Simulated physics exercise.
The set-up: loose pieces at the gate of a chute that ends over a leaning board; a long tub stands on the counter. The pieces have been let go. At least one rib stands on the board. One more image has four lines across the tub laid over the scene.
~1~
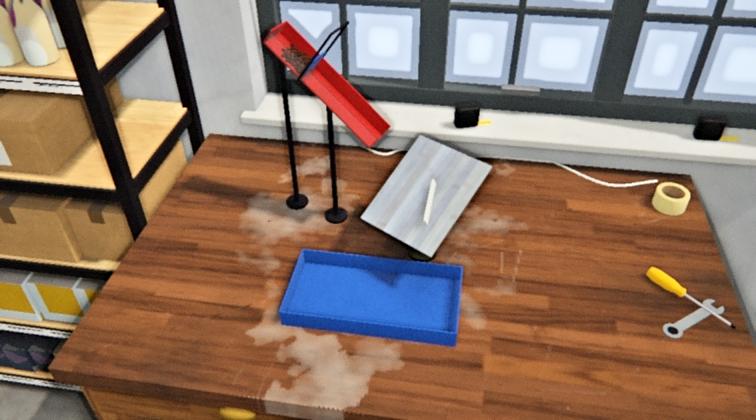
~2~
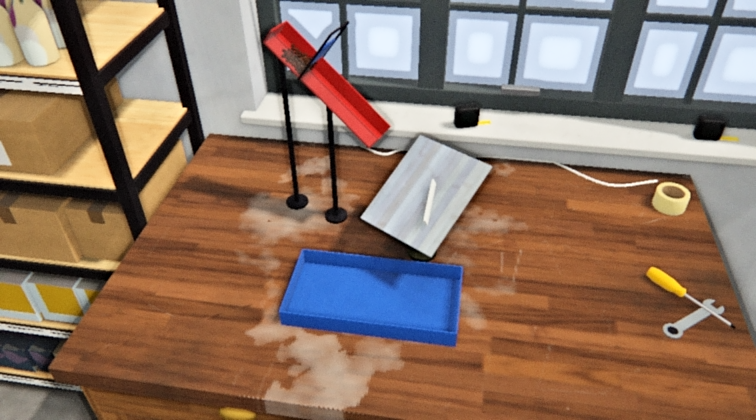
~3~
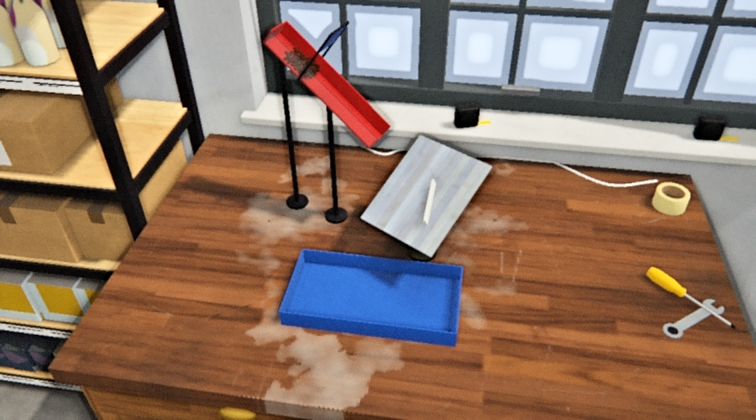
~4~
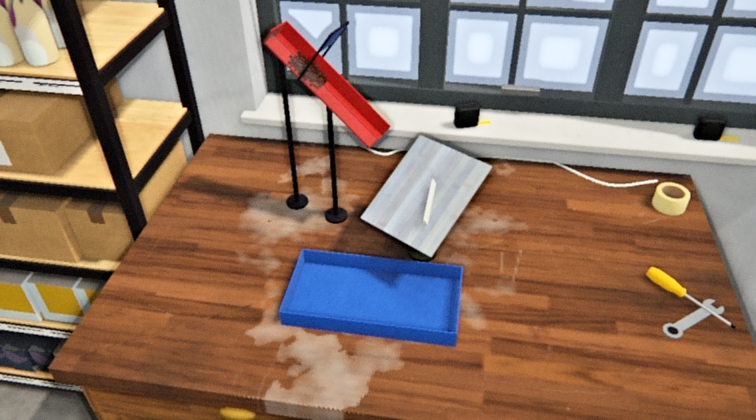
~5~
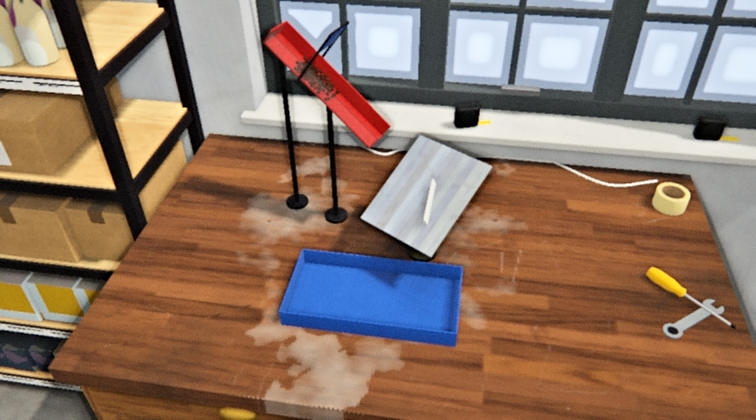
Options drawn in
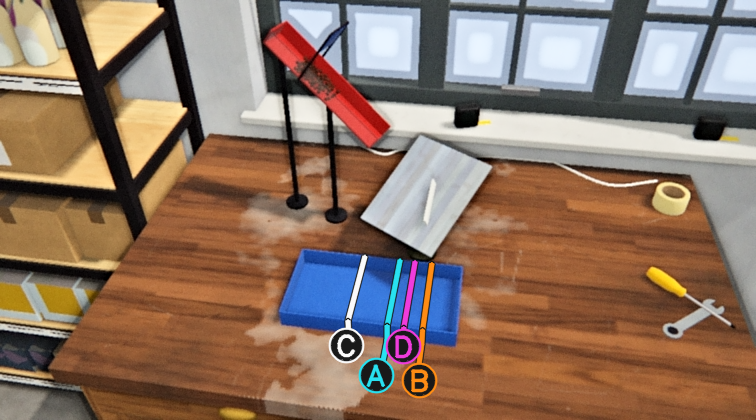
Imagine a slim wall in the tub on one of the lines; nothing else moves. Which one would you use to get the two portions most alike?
The best line is A.
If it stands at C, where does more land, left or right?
Right.
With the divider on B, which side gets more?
Left.
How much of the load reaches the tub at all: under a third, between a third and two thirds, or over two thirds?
About that: Over two thirds.
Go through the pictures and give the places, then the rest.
Load behind the gate at (301, 63), allspice berries; lip of the chute at (376, 142), sloping fairly steeply, in the first frame.
Middle of the board at (425, 192), tilted fairly steeply; middle of its low edge at (394, 236); of its high edge at (455, 150), in the second frame.
Front corners of the tub at (280, 311) and (457, 333), empty; front of the load at (315, 73), in the third frame.
Middle of the load at (307, 69); its front at (323, 84), about a quarter of the way to the lip; rib from (433, 179) to (424, 221), in the fourth frame.
Middle of the load at (318, 76); its front at (335, 95), about a third of the way to the lip, in the fifth frame.
On the marked copy, line A crosses the front rim at (387, 325); line B crosses the front rim at (422, 329); line C crosses the front rim at (348, 320); line D crosses the front rim at (403, 327).
Choosing A, of what is caught, about half on the left of the divider, about half on the right.
Choosing B, of what is caught, nearly all on the left of the divider, a stray few on the right.
Choosing C, of what is caught, a small part on the left of the divider, nearly all on the right.
Choosing D, of what is caught, nearly all on the left of the divider, a small part on the right.
